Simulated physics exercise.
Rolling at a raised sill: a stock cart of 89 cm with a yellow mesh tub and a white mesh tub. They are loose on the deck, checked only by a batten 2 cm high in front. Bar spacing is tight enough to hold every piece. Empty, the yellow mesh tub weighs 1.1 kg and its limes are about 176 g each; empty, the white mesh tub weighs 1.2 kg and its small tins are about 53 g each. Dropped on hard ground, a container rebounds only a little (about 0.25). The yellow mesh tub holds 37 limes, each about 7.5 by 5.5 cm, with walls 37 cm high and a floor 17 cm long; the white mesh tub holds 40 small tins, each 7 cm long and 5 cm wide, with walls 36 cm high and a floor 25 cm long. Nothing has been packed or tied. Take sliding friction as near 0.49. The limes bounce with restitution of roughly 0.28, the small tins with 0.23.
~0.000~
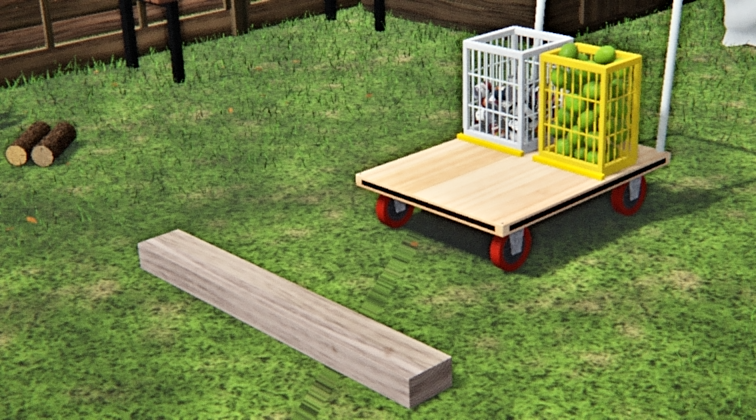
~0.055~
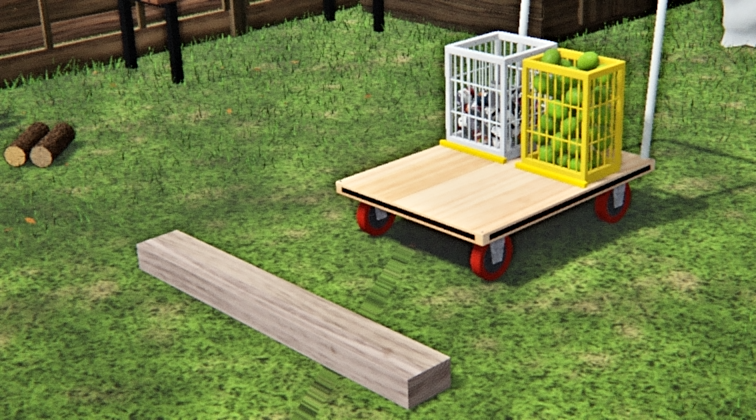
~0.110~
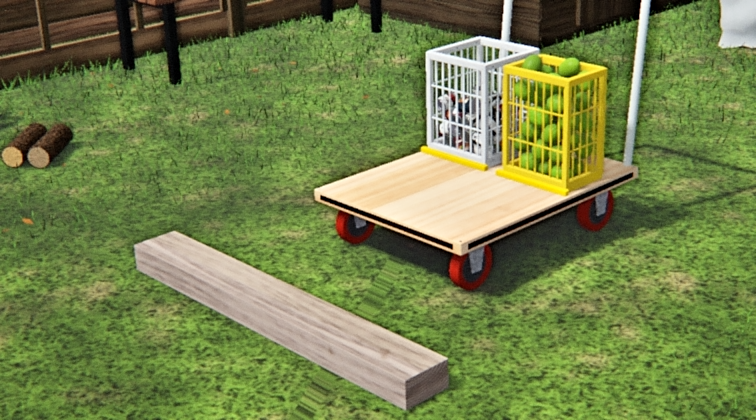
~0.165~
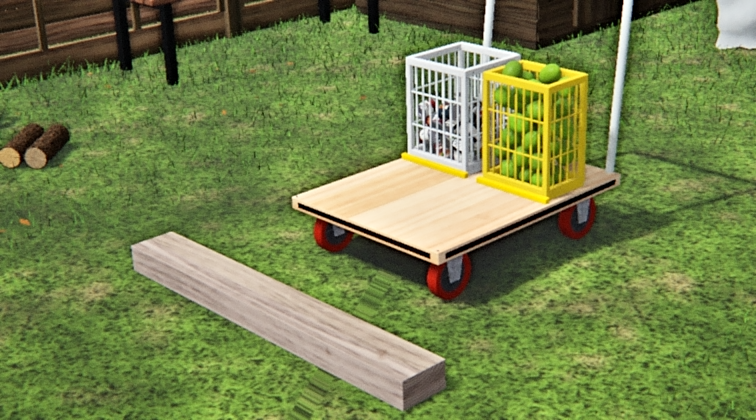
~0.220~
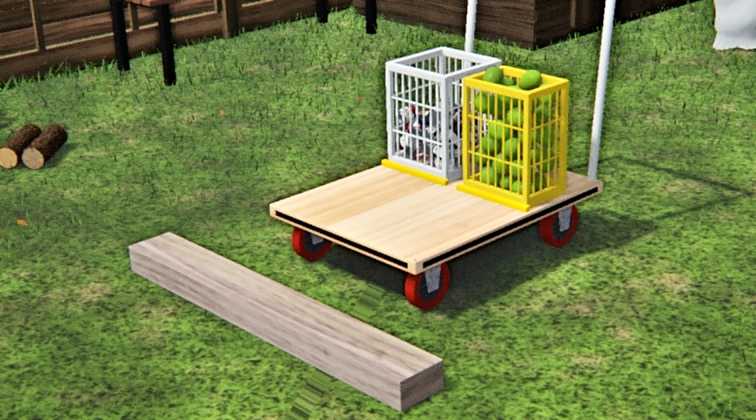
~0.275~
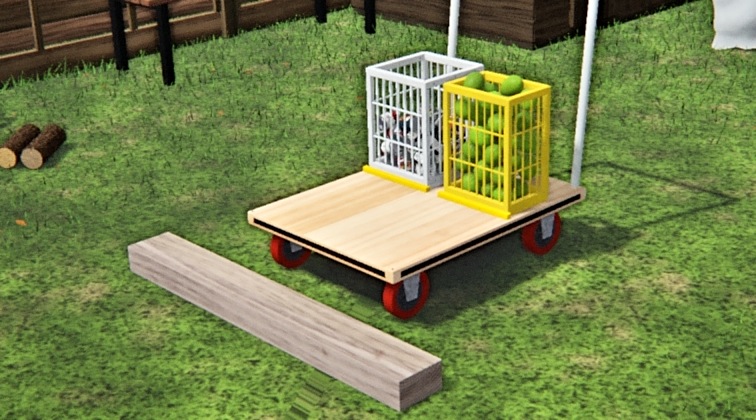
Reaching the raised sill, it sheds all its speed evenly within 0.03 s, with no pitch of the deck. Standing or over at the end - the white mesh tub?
Still standing.
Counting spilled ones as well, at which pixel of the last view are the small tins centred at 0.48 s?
The middle is around (386, 148).
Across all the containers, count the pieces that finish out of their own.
14 or so.
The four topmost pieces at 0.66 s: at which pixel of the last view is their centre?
(386, 169), roughly.
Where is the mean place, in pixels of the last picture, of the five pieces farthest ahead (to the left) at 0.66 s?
I'd put them at about (383, 187).
After 0.36 s, it starts to lose speed.
After 0.48 s, the yellow mesh tub leans 25° with 0 of 37 out and the white mesh tub leans 10° with 0 of 40 out.
After 0.66 s, the yellow mesh tub leans 73° with 0 of 37 out and the white mesh tub is upright with 0 of 40 out.
After 0.96 s, the yellow mesh tub is down with 12 of 37 out and the white mesh tub is upright with 0 of 40 out.
When it is over (at 1.12 s), the yellow mesh tub is down with 14 of 37 out and the white mesh tub is upright with 0 of 40 out. Greatest lean of the white mesh tub, 11°.
